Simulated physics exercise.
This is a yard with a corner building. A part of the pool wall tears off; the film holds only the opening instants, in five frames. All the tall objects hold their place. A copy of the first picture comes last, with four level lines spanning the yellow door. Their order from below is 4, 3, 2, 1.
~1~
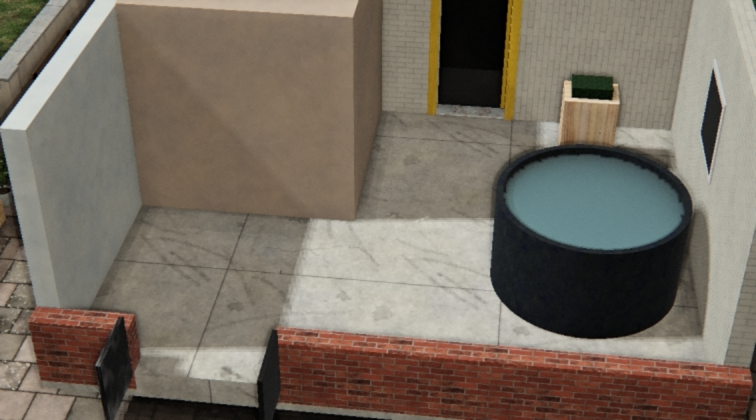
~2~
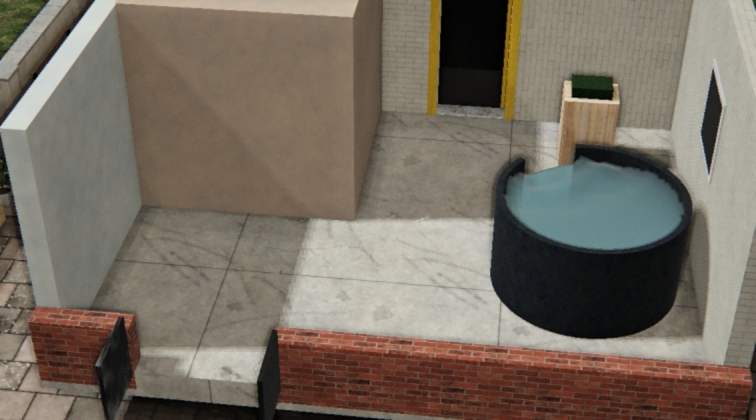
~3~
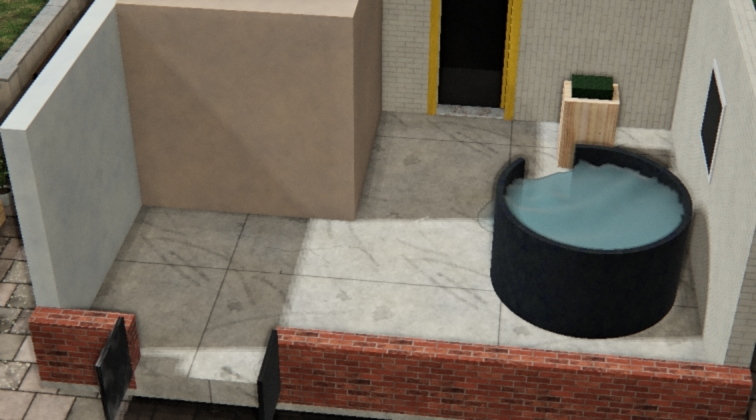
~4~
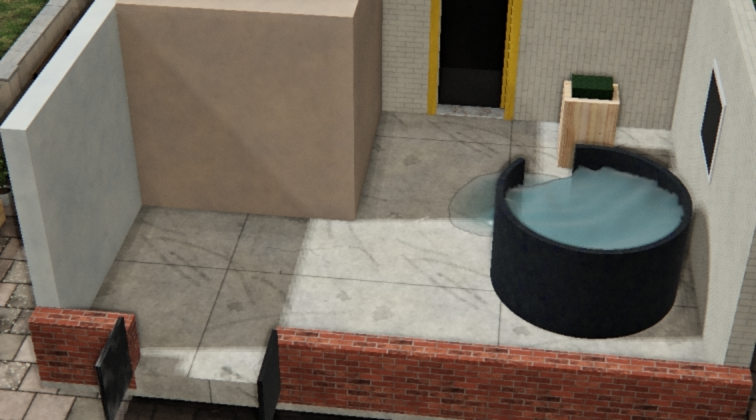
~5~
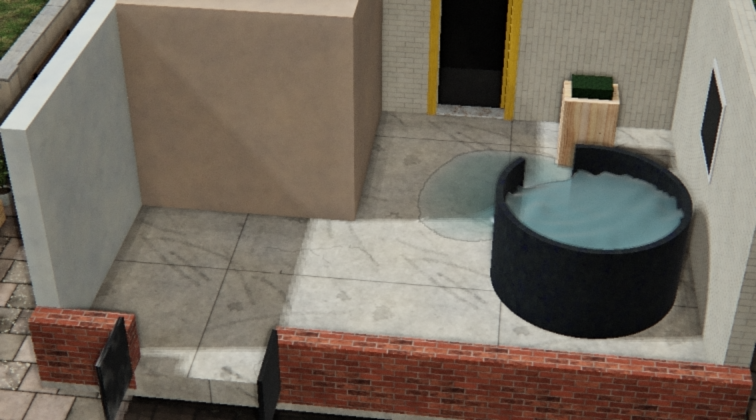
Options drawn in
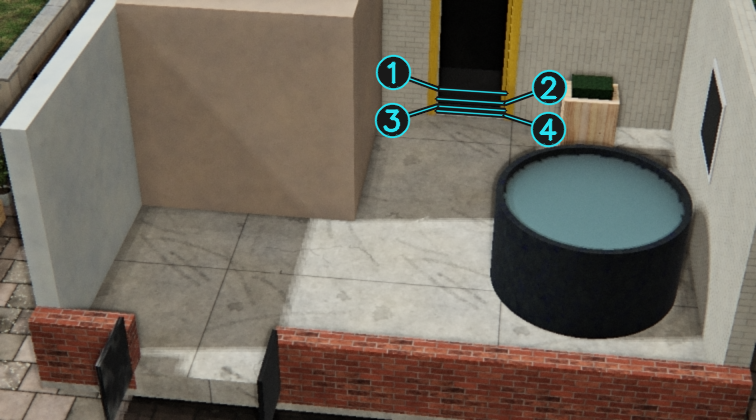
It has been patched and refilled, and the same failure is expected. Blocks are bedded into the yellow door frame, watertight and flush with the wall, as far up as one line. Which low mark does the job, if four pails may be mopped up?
That is line 1.
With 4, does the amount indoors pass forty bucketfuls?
Yes.
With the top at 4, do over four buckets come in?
Yes, it does.
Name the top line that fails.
That is line 2.
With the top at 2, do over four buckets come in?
Yes, that goes wrong.
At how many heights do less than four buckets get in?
One.
On the marked copy, 1 at (471, 91); 2 at (471, 101); 3 at (470, 108); 4 at (470, 113); from the bottom up 4, 3, 2, 1.
Choosing 1, a splash gets over, under a bucket.
Choosing 2, about 9 bucketfuls get in.
Choosing 3, dozens of bucketfuls pour in.
Choosing 4, dozens of bucketfuls pour in.
